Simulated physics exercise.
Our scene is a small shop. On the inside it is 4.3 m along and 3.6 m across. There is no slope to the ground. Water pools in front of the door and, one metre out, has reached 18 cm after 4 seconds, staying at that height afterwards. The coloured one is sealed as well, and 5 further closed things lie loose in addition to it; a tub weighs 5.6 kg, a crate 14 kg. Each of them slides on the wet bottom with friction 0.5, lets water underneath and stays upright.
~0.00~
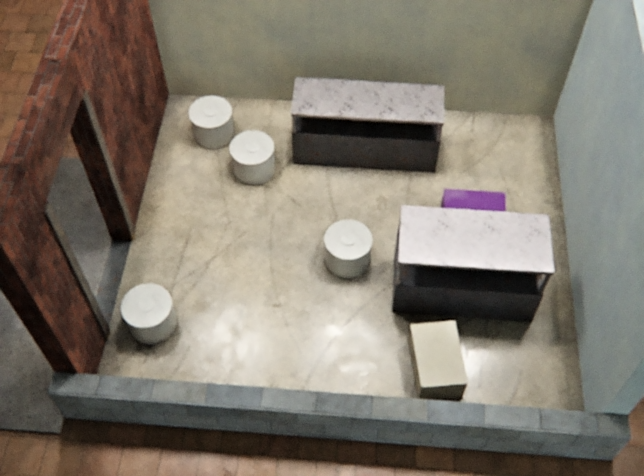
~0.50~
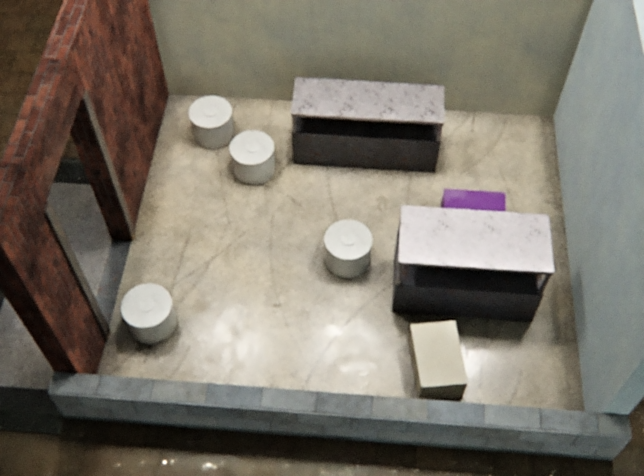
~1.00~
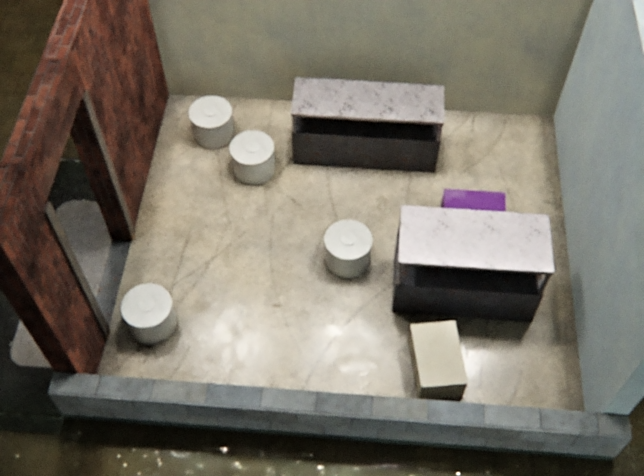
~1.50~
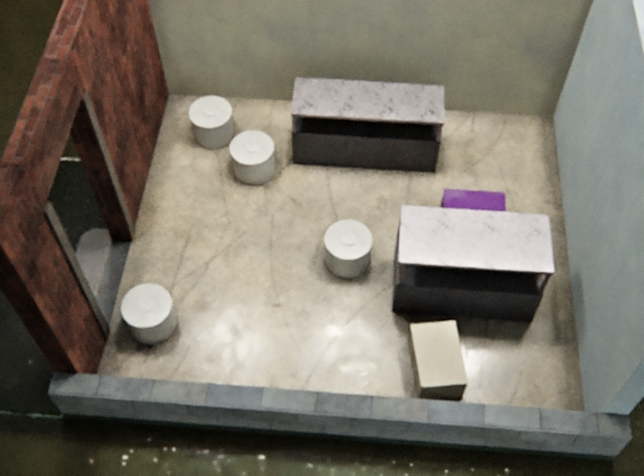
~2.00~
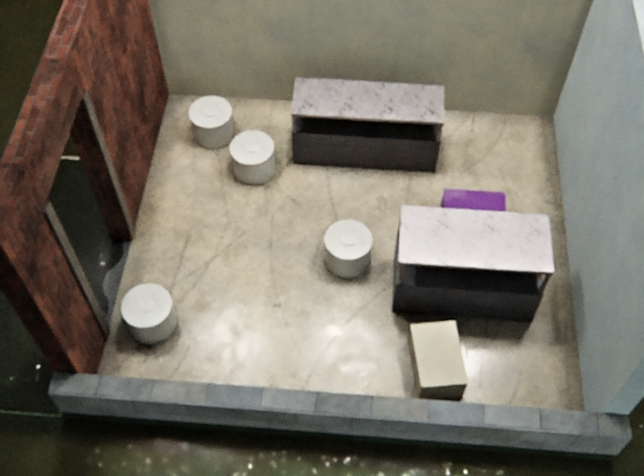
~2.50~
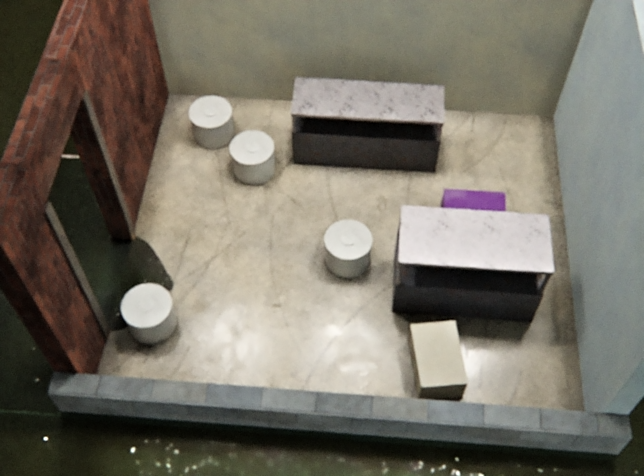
A small shop with a brick-red wall and doorway on the left is seen from above. Four whitish round drums stand toward the left and middle, two dark counters with pale tops sit at the back and right, and a purple crate and a cream box flank the right counter. Dark water spreads outside and slips slightly through the doorway, while the objects and camera stay still.
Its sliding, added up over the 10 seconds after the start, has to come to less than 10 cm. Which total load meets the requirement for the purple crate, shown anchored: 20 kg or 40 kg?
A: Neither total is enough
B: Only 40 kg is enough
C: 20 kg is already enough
(C) 20 kg is already enough.
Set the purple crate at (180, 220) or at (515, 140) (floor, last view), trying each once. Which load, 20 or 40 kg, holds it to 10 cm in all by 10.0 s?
Log: Try 1 the lighter pick works; try 2 the lighter pick works.
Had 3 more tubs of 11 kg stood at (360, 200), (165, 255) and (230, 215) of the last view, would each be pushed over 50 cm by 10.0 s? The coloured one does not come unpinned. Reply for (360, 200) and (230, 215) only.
In order: Within the mark, within the mark.
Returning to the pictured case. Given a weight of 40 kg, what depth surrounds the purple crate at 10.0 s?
Close to 6 cm deep.
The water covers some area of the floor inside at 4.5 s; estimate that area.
I'd estimate close to 5.0 m2.
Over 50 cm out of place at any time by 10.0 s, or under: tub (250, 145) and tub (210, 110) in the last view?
Object 1: Not surpassed, object 2: Not surpassed.
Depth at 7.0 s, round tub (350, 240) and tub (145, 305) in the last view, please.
About 7 and 8 cm.
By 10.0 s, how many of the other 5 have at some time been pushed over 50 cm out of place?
I get 3.
After 3.5 s the purple crate would be 0 cm from its start with 20 kg and 0 cm from its start with 40 kg; 0 cm of water round it then.
After 4.5 s the purple crate would be 0 cm from its start with 20 kg and 0 cm from its start with 40 kg; 0 cm of water round it then.
After 7.0 s the purple crate would be 0 cm from its start with 20 kg and 0 cm from its start with 40 kg; 3 cm of water round it then.
After 10.0 s the purple crate would be 0 cm from its start with 20 kg and 0 cm from its start with 40 kg; 6 cm of water round it then.
